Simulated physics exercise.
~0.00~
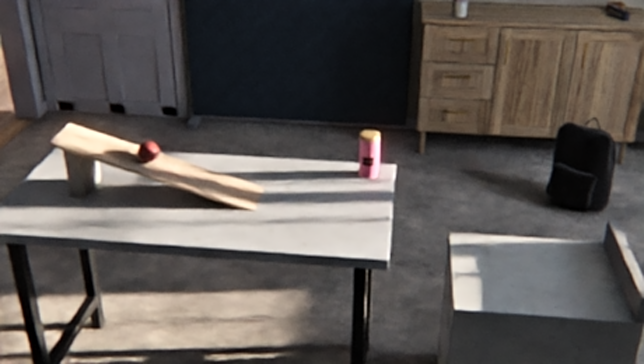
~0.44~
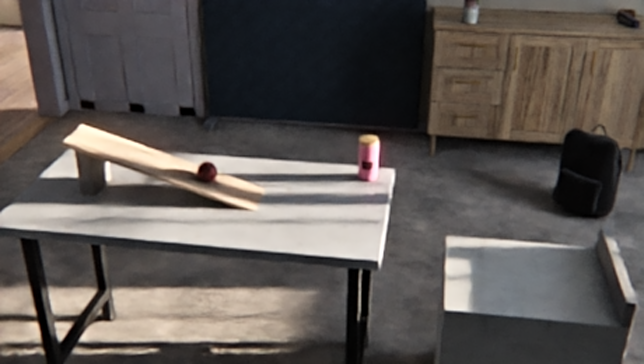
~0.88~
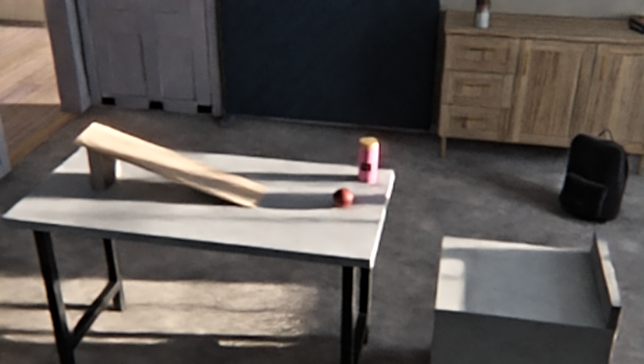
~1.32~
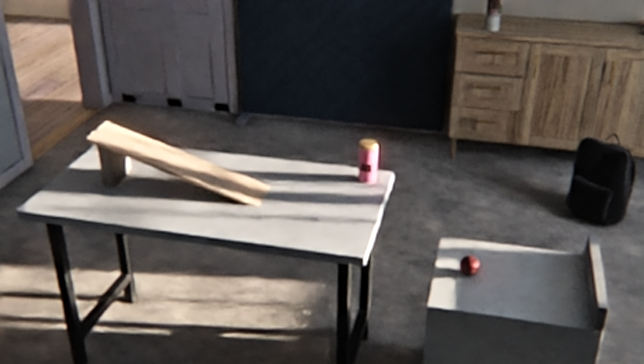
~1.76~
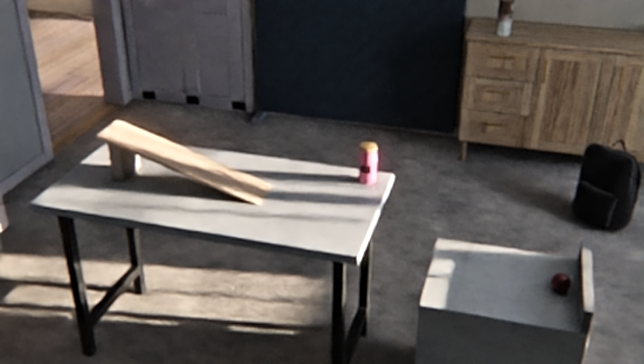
In the video, a red ball rolls down a wooden ramp on a table, passes a pink jar that stays in place, and clears the gap beyond the table's edge, landing on a lower cabinet top and ending near the raised batten at its far end.
